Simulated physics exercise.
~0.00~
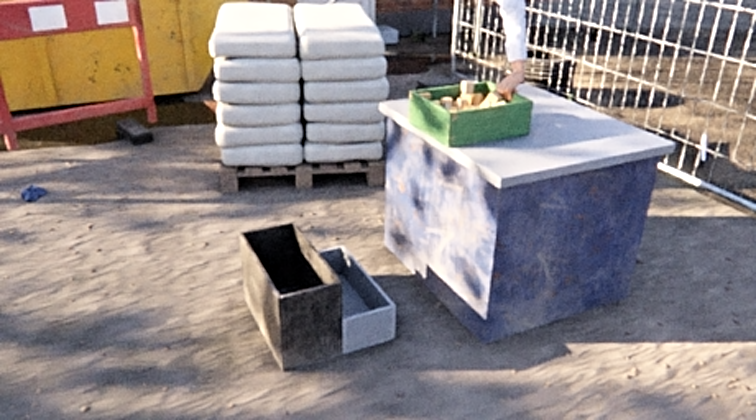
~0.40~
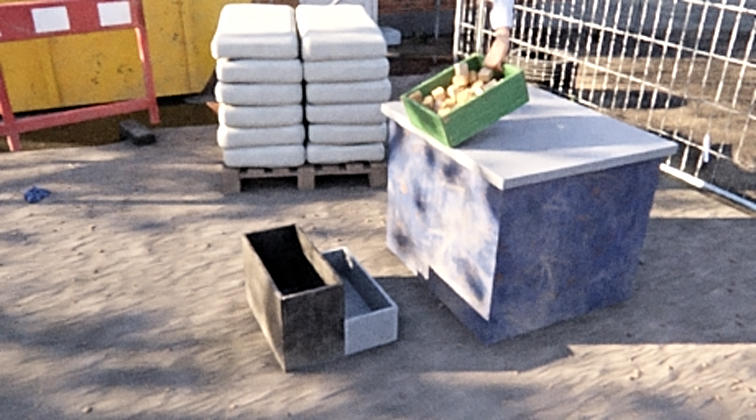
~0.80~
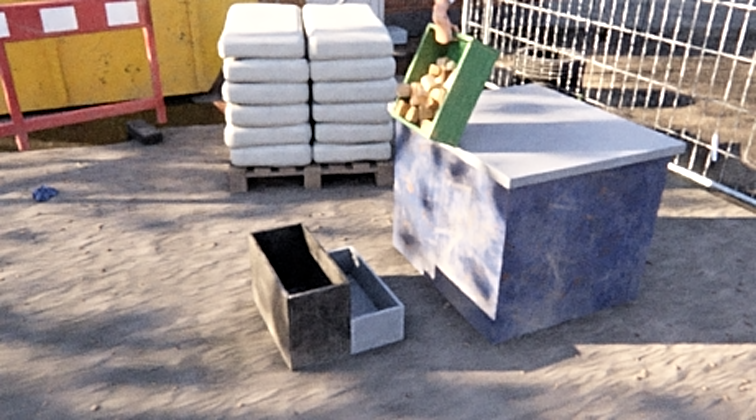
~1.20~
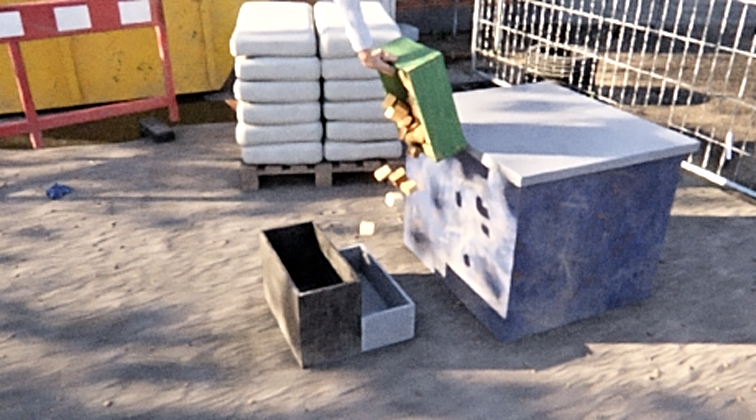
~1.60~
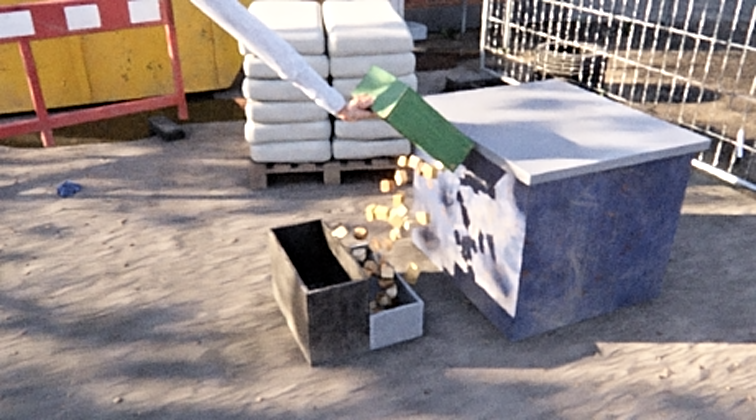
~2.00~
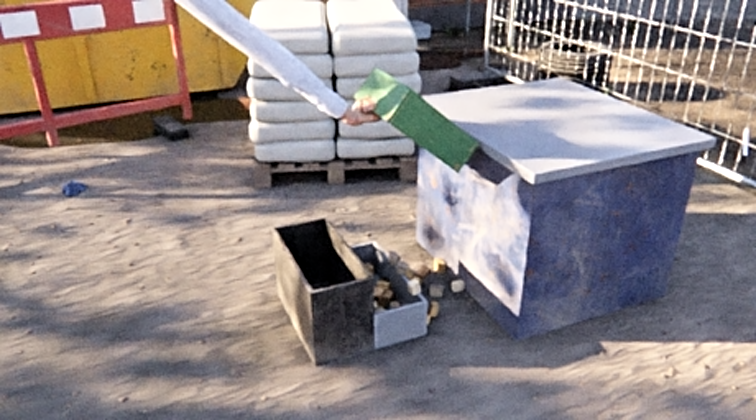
A green box of wooden blocks is lifted and tipped by a hand over the left edge of a bench, spilling the blocks downward until many lie in the low grey box beside the black tote and others rest on the ground between it and the bench.
